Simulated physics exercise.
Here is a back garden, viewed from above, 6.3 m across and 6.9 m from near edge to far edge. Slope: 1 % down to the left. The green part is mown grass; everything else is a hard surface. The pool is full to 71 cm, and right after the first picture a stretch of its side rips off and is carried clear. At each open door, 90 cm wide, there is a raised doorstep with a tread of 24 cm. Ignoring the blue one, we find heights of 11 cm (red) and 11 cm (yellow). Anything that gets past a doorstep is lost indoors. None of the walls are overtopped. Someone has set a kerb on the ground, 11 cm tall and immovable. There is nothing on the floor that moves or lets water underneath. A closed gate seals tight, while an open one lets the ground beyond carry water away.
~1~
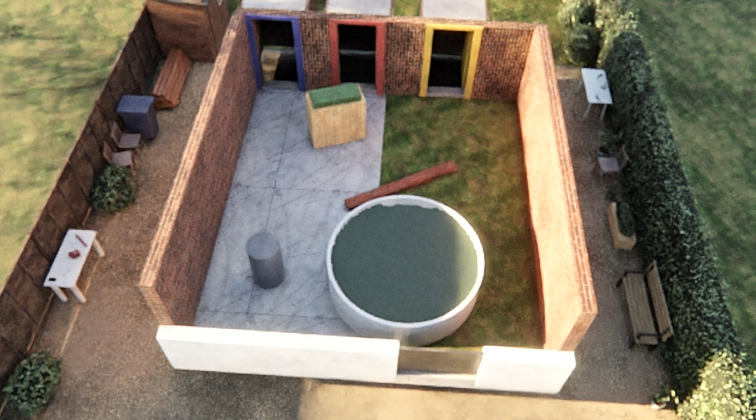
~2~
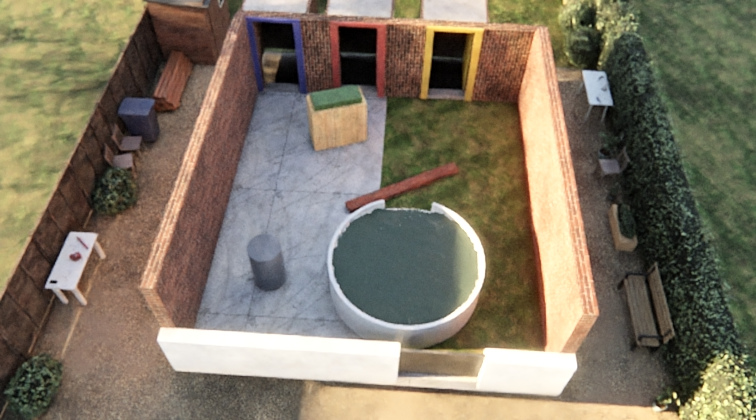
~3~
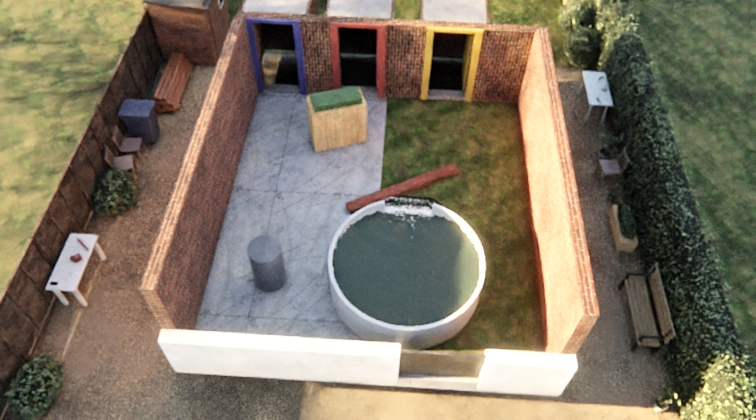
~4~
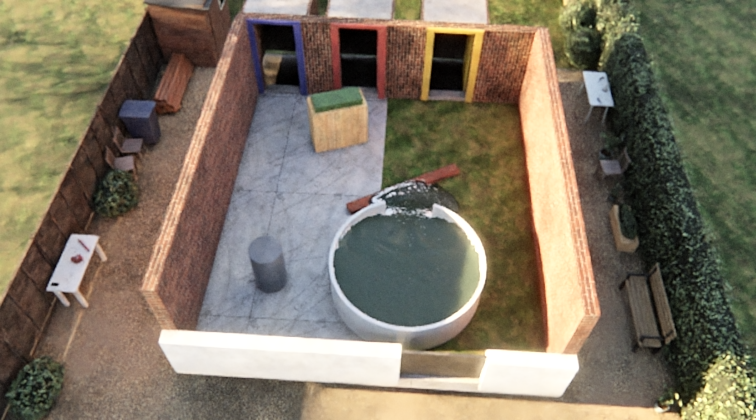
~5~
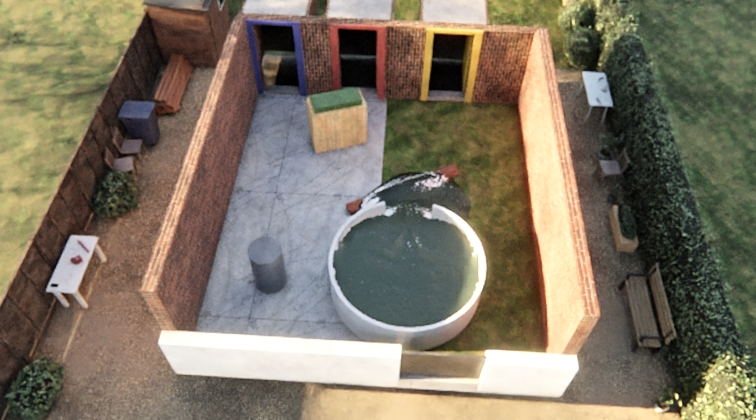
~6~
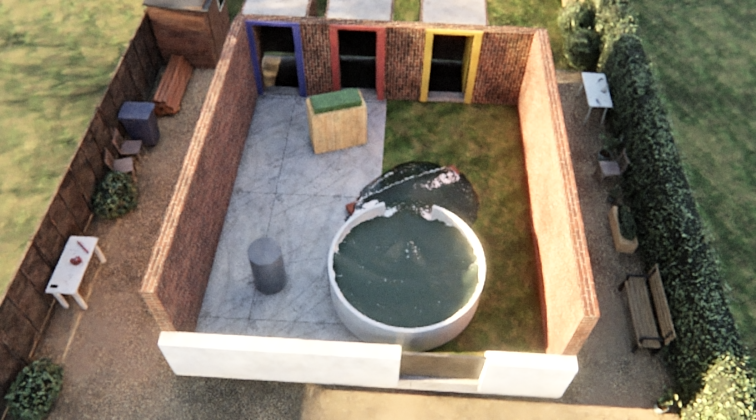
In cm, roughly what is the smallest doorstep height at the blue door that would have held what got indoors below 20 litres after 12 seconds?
10 cm.
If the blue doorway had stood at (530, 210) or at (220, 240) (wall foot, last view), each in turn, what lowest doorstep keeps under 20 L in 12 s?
9.0 and 8.5 cm.
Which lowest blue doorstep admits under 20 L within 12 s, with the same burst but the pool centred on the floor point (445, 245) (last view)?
Then it needs to be around 13.0 cm high.
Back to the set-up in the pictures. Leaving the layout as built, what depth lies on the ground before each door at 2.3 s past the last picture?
Reading in centimetres: Red = 17, yellow = 16, blue = 1.
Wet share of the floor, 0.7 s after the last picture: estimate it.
Close to 30 per cent of it is wet.
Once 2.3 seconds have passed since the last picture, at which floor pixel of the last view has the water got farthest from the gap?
Close to pixel (288, 96).
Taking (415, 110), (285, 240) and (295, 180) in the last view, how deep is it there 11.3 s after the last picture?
The three readings, in order, are 8, 9 and 10 cm.
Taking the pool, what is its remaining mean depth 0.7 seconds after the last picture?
Around 56 cm deep on average.
Then, 0.7 s after the last picture water covers 30 % of the floor, deepest (40 cm) near (402, 199); it has not reached the blue door.
Then, 2.3 s after the last picture water covers 55 % of the floor, deepest (33 cm) near (402, 199); it has not reached the blue door.
Then, 11.3 s after the last picture water covers 100 % of the floor, deepest (19 cm) near (373, 365); 12 cm at the blue door, 98 litres in over its 6 cm doorstep.
At the blue door as built, the water peaked near 12 cm, 7.9 s after the last picture.
With a doorstep of 9 cm, 36 litres would have come in within the 12 s; with 12 cm, 3 litres. So under 20 litres takes about 10 cm.
